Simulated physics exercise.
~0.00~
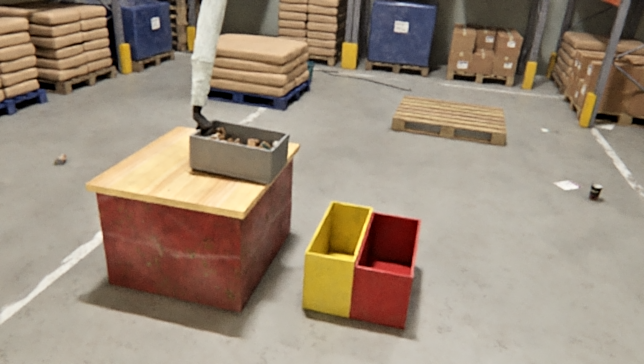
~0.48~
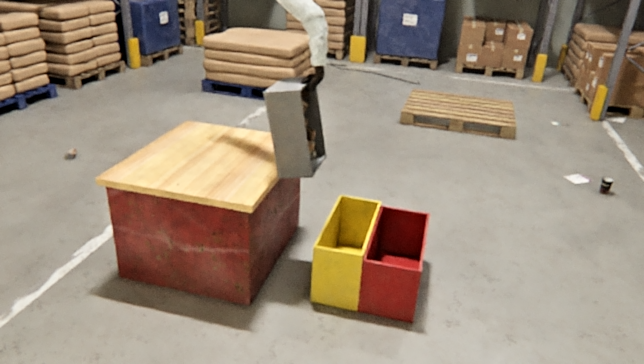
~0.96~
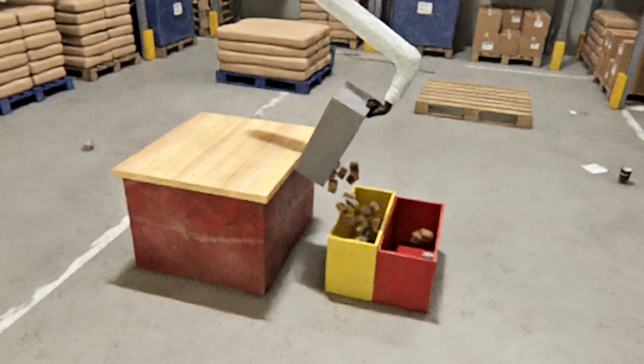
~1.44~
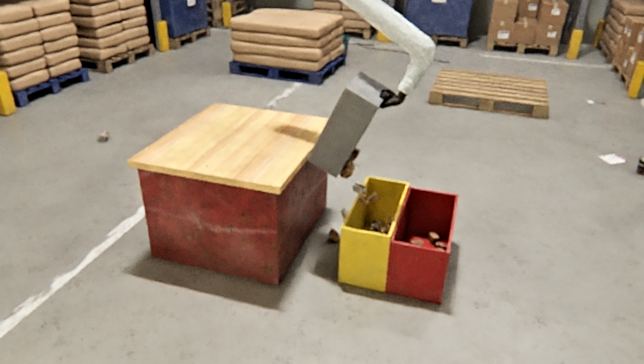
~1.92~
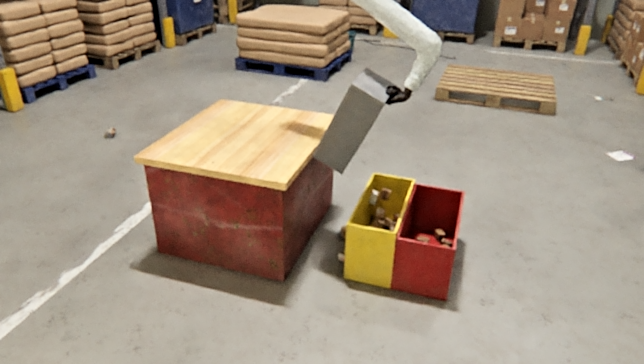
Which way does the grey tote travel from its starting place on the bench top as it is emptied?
It moves to the right, from the bench top towards the yellow trough and red box.
Warehouse, white arm tipping grey tote off bench, brown parcels dropping mostly into yellow trough, some into red box, a couple outside.
